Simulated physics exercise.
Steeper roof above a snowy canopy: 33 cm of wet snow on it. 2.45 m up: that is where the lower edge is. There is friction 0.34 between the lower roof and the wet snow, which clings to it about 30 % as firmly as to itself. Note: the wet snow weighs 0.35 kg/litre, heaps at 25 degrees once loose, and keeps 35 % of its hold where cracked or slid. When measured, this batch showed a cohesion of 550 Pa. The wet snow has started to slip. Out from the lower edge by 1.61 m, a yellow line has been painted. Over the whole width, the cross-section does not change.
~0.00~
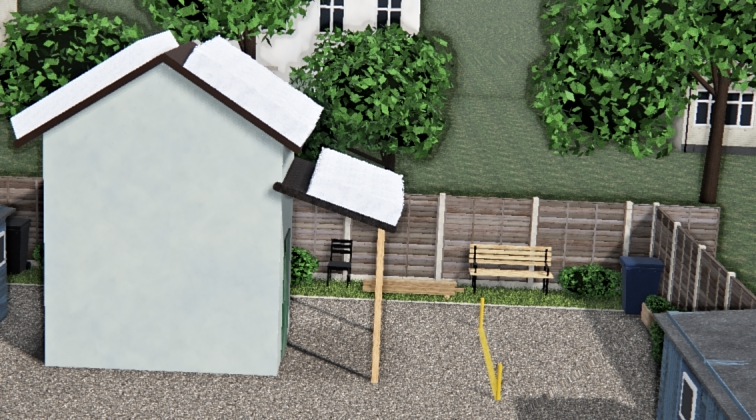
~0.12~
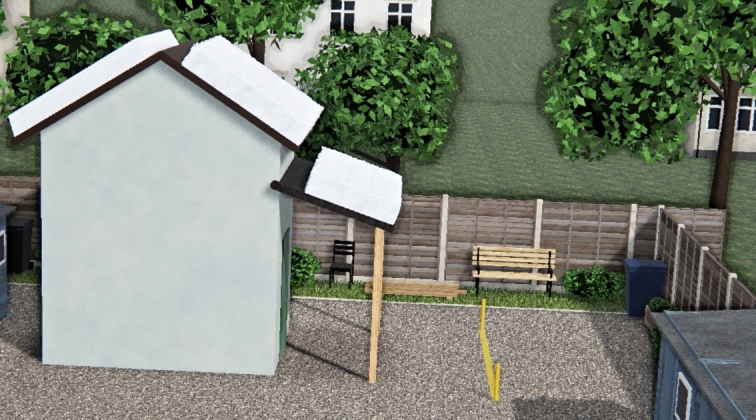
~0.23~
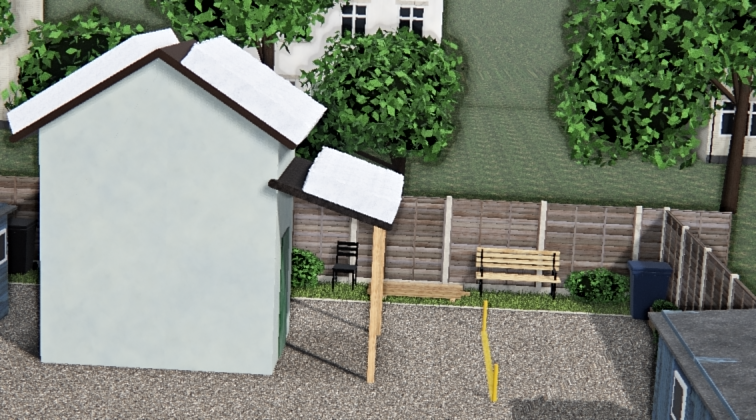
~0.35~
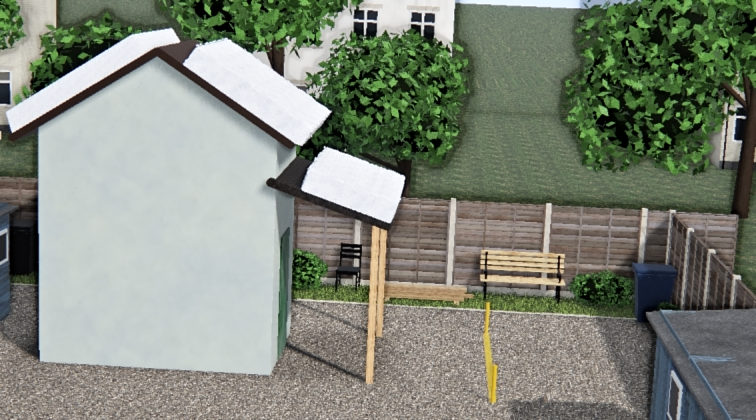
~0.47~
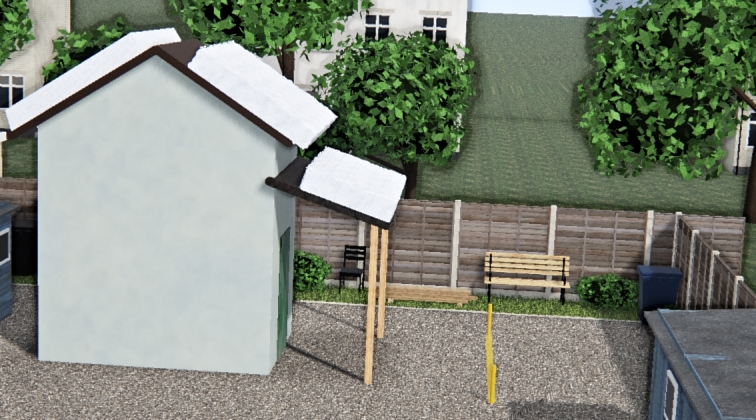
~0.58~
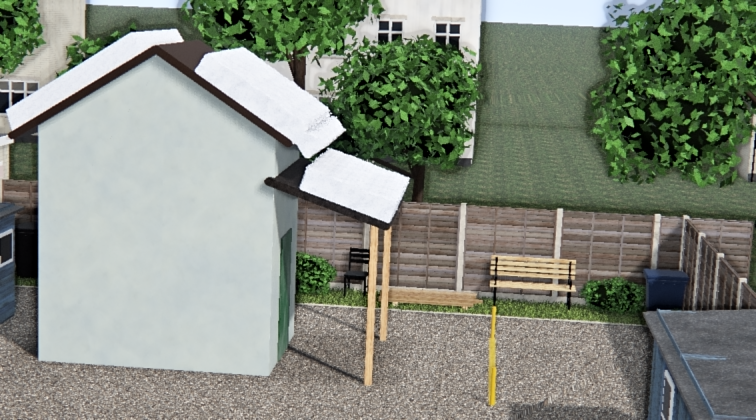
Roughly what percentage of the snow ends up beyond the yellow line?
Around 27 %.
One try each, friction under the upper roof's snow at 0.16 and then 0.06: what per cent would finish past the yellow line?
I'd expect around 35 percent, then around 40 percent.
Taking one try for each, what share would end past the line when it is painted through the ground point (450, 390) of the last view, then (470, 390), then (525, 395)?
Respectively 45, 35 and 14 percent would end past it.
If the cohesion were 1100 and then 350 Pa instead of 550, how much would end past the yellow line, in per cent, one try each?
Try one gives 0 per cent, try two gives 35 per cent.
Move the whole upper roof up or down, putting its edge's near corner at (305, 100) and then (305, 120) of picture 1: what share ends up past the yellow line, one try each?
First try 40 %, second try 40 %.
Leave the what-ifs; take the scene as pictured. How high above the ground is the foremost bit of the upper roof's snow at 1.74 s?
2.4 m, roughly.
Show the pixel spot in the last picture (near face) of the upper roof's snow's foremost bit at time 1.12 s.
(362, 179), give or take.
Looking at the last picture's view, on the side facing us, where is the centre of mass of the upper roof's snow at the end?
I'd put it at around pixel (443, 328).
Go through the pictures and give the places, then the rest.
Leading edge of the wet snow at (303, 123), in the first picture.
Leading edge of the wet snow at (301, 121), its middle shifted 1.3 cm, in the second picture.
Leading edge of the wet snow at (301, 139), its middle shifted 5.2 cm, 3 % of it past the upper edge, in one piece, in the third picture.
Leading edge of the wet snow at (303, 140), its middle shifted 12 cm, 6 % of it past the upper edge, in one piece, in the fourth picture.
Leading edge of the wet snow at (307, 130), its middle shifted 21 cm, 11 % of it past the upper edge, in one piece, in the fifth picture.
Leading edge of the wet snow at (315, 141), its middle shifted 34 cm, 17 % of it past the upper edge, cracking, in the sixth picture.
After 1.12 s, none is below the lower edge and 0 % is past the line.
After 1.74 s, 10 % is below the lower edge and 0 % is past the line.
After 2.37 s, 55 % is below the lower edge and 11 % is past the line.
After 3.00 s, 72 % is below the lower edge and 26 % is past the line.
After 4.40 s, at the end, 73 % is below the lower edge and 27 % is past the line.
